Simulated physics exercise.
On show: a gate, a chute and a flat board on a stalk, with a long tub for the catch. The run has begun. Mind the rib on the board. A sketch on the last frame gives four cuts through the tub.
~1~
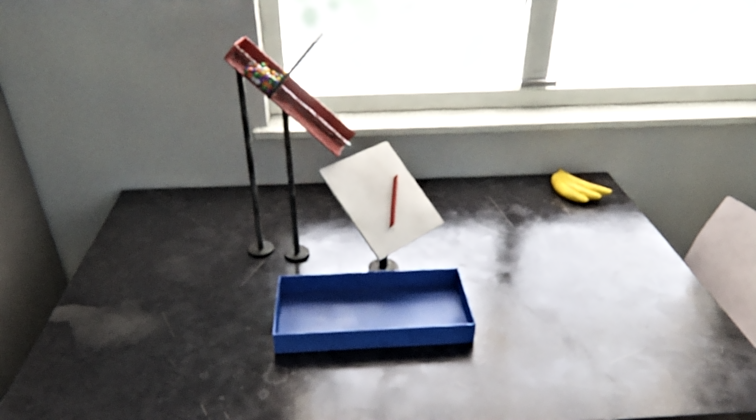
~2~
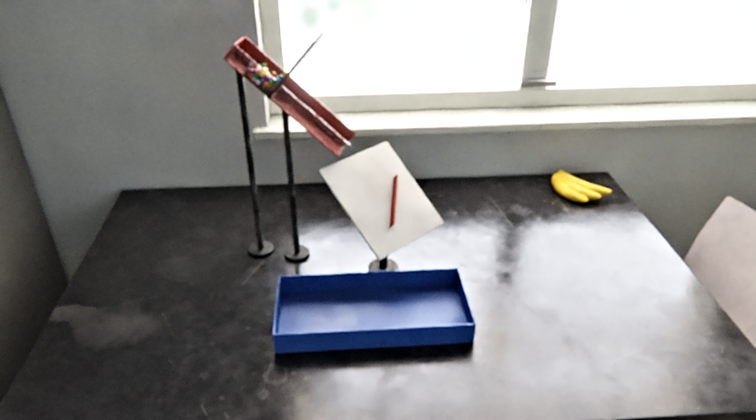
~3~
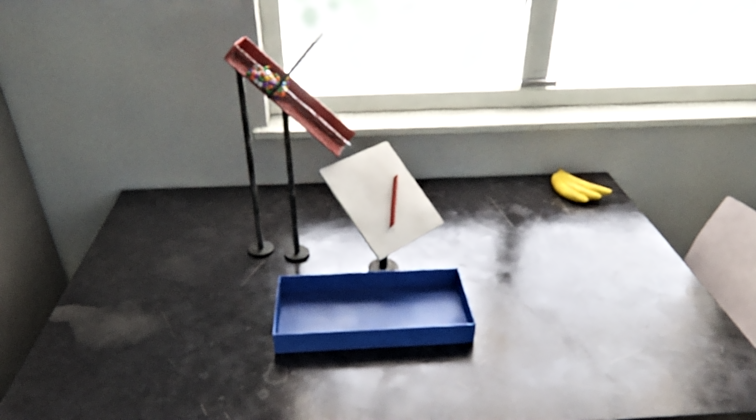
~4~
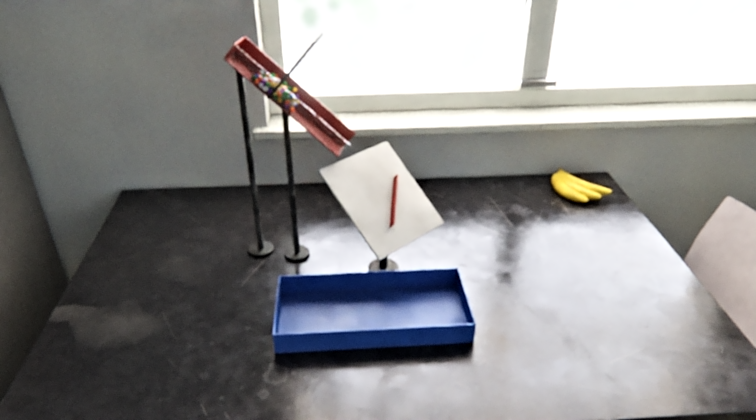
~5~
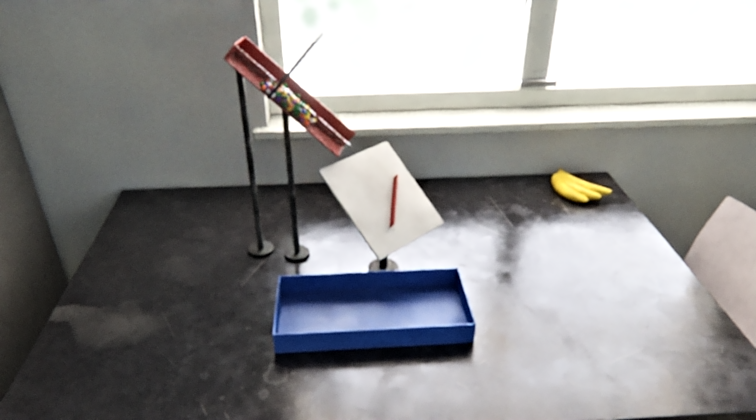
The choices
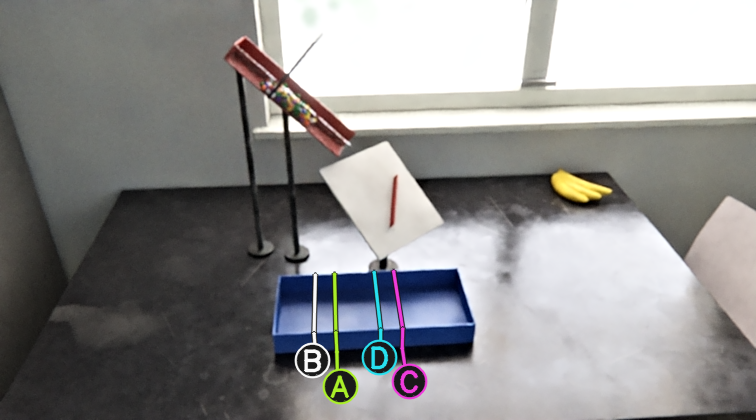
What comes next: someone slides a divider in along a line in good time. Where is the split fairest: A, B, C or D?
Go for C.
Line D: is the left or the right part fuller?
Right.
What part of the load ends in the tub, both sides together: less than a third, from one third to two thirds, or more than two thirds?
About that: More than two thirds.
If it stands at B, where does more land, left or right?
The right side.
On the marked copy, line A crosses the front rim at (335, 331); line B crosses the front rim at (314, 332); line C crosses the front rim at (402, 328); line D crosses the front rim at (380, 329).
For line A, of what is caught, none on the left of the divider, all on the right.
For line B, of what is caught, none on the left of the divider, all on the right.
For line C, of what is caught, about half on the left of the divider, about half on the right.
For line D, of what is caught, a small part on the left of the divider, nearly all on the right.
